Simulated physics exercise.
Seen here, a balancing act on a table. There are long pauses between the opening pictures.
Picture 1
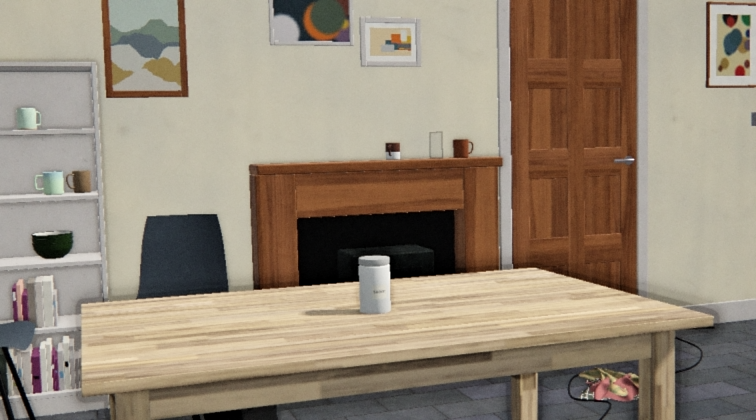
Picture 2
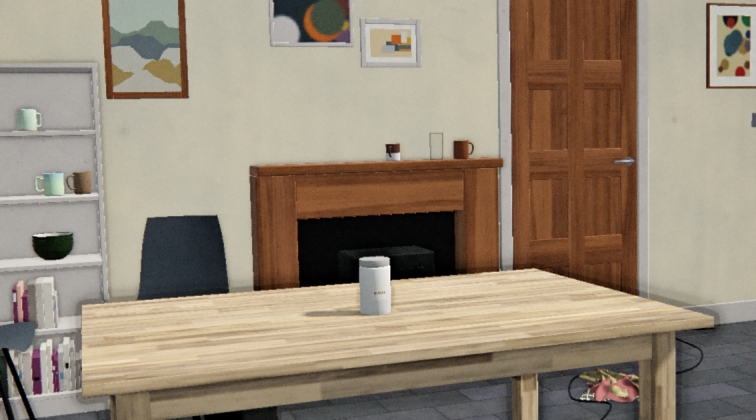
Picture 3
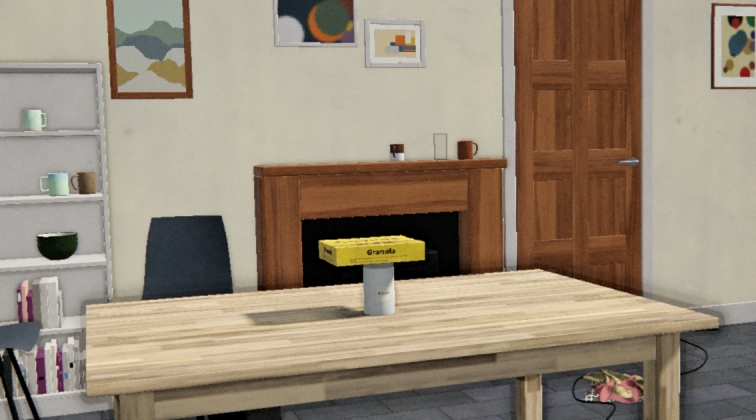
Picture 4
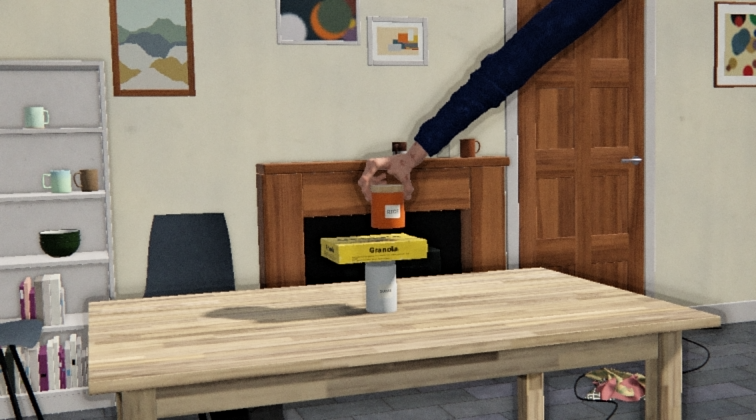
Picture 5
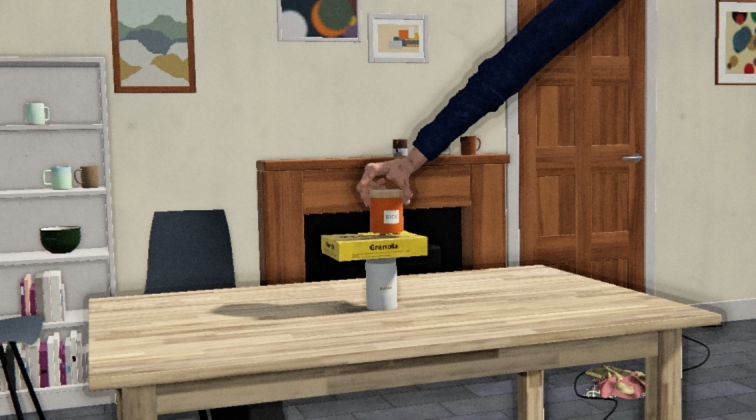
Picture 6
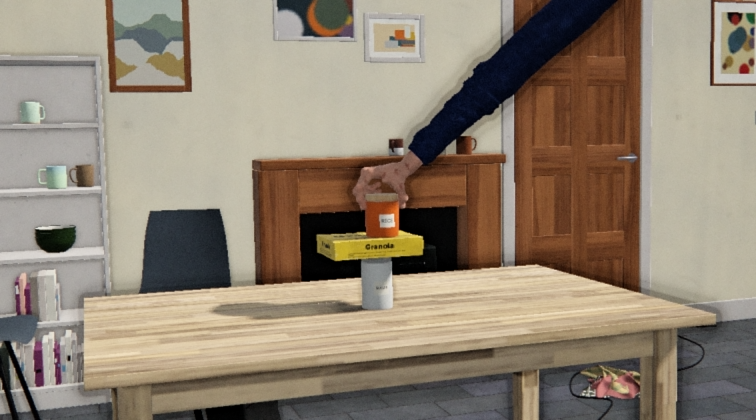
A hand lowering an orange jar onto a yellow crate that appears on top of a white jar on a wooden table.
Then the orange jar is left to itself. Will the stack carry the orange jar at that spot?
Here the stack stays up.
Then, 0.20 s later than the last frame, all is still.
Then, 0.40 s later than the last frame, orange jar resting near (382, 215).
When it is over, all 3 as before. End places, in pixels of the last picture, orange jar near (382, 215). The stack keeps its balance.
